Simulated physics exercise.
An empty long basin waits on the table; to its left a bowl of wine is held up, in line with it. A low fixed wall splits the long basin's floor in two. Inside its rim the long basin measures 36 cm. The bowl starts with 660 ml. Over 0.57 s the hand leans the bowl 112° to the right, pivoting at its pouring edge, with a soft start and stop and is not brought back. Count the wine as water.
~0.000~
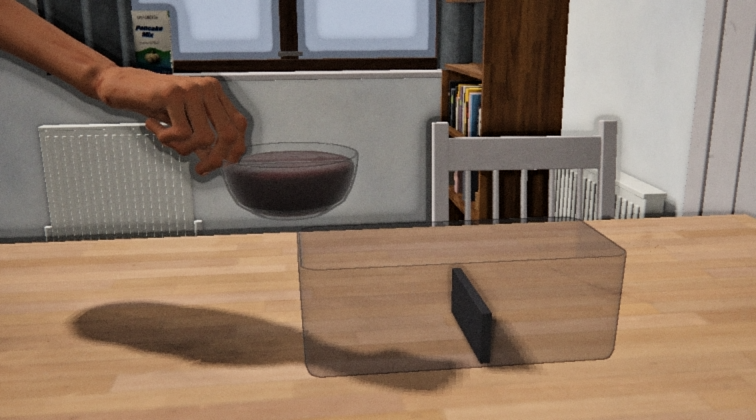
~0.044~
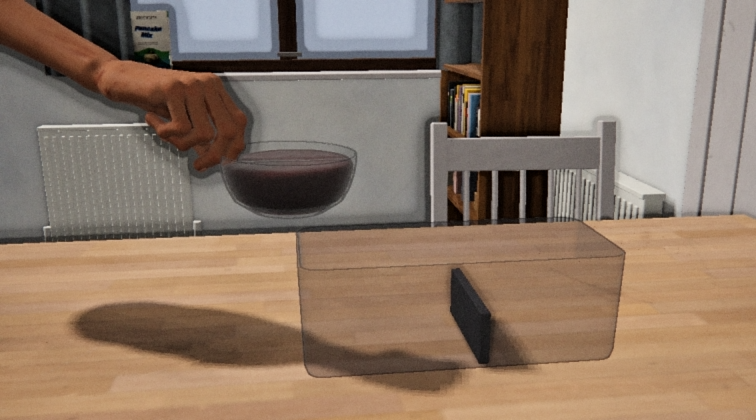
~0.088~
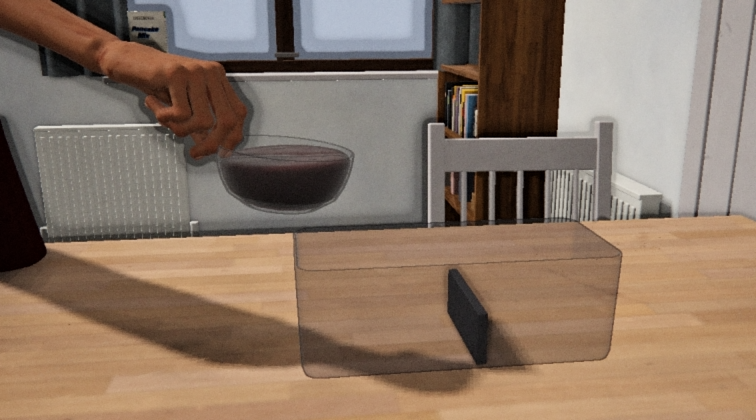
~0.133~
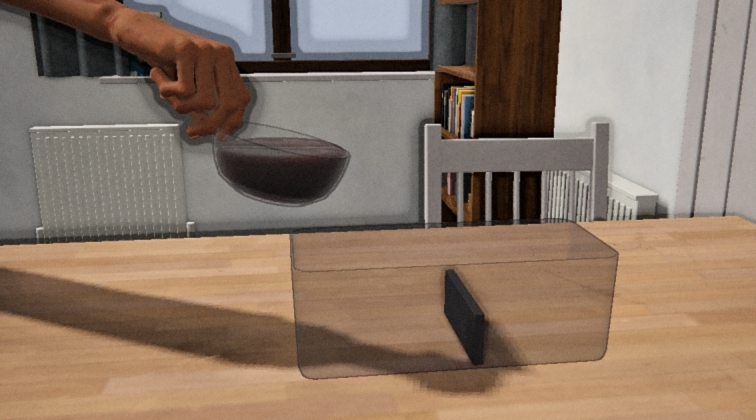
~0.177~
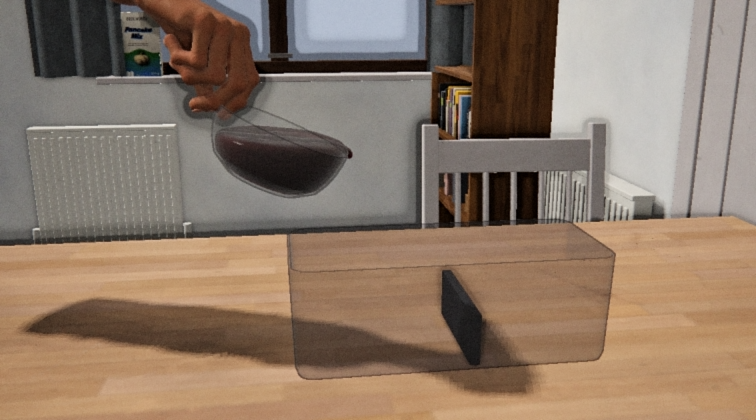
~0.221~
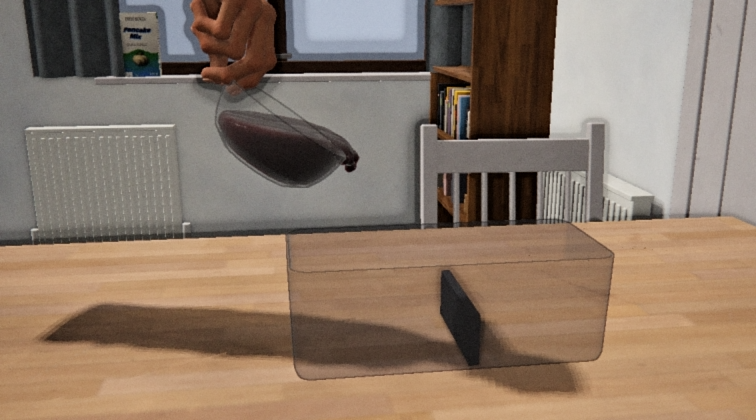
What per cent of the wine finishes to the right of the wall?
The far part has some 24 per cent.
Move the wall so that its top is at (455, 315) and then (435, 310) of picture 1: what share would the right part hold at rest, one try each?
In turn about 55 and 75 per cent.
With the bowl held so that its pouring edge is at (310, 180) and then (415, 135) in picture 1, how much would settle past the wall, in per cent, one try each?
In turn about 5 and 75 per cent.
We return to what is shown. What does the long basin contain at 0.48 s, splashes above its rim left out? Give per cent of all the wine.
Near 22 in a hundred.
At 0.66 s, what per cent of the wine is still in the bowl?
Near 0 in a hundred.
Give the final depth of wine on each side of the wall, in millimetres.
Left about 16 mm, right about 8 mm.
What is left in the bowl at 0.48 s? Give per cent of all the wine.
About 12 per cent.
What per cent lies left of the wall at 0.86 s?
Near 70 in a hundred.
Then, 0.48 s in, the tilt is 105° and 13 per cent is still to pour, 22 is left of the wall and 0 right of it.
Then, 0.66 s in, the tilt is 112° and 0 per cent is still to pour, 71 is left of the wall and 27 right of it.
Then, 0.86 s in, the tilt is 112° and 0 per cent is still to pour, 70 is left of the wall and 23 right of it.
Then, 1.07 s in, the tilt is 112° and 0 per cent is still to pour, 73 is left of the wall and 24 right of it.
Finally, 73 per cent lies left of the wall, 24 right of it and 4 outside.
